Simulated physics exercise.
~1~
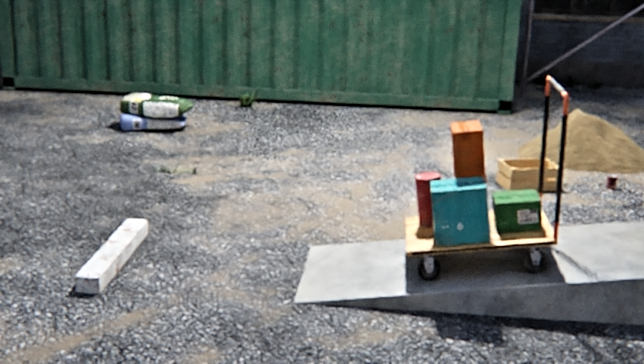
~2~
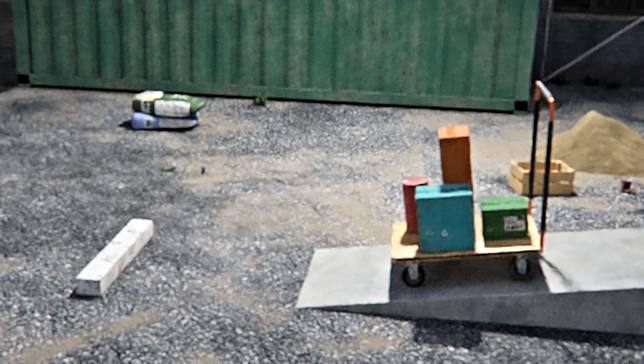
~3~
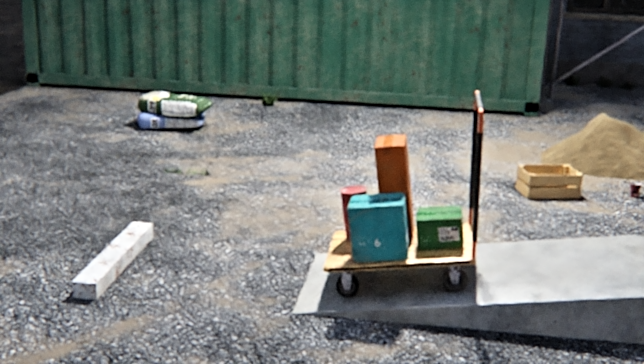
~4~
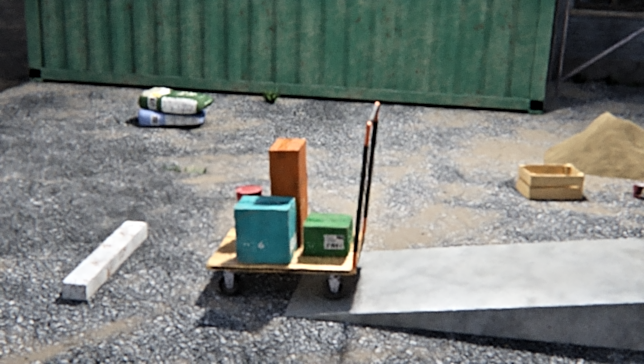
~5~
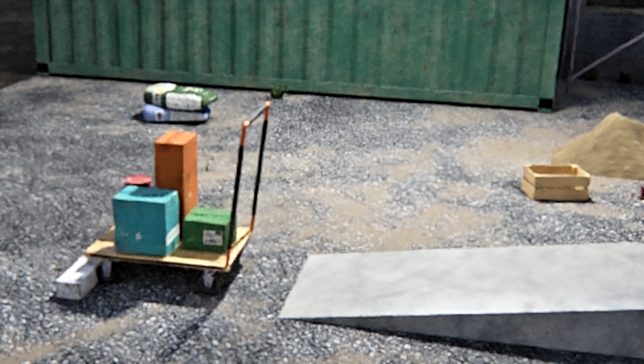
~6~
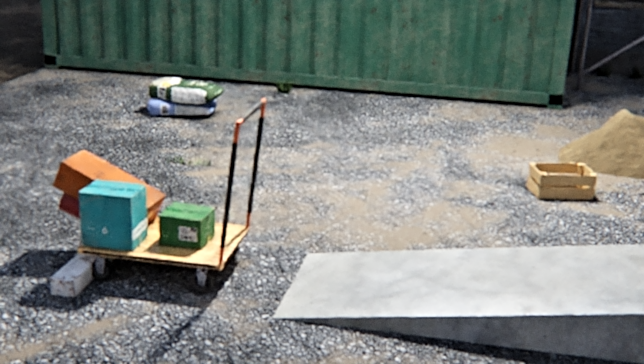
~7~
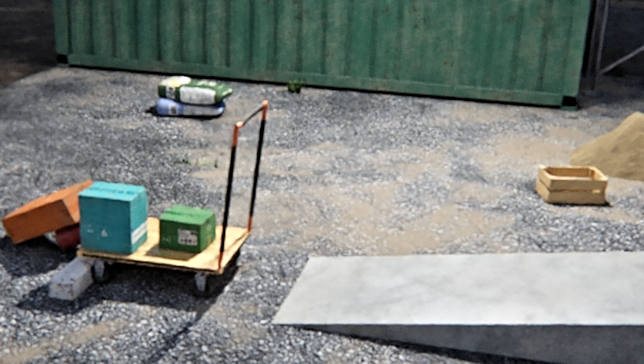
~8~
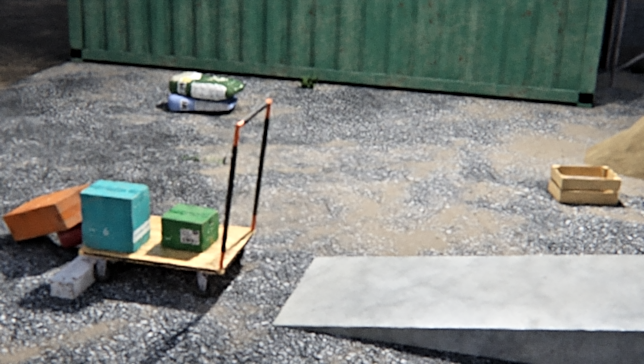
Gravel yard with a loaded trolley rolling left down a ramp, hitting a kerb and tipping orange box and red canister off.
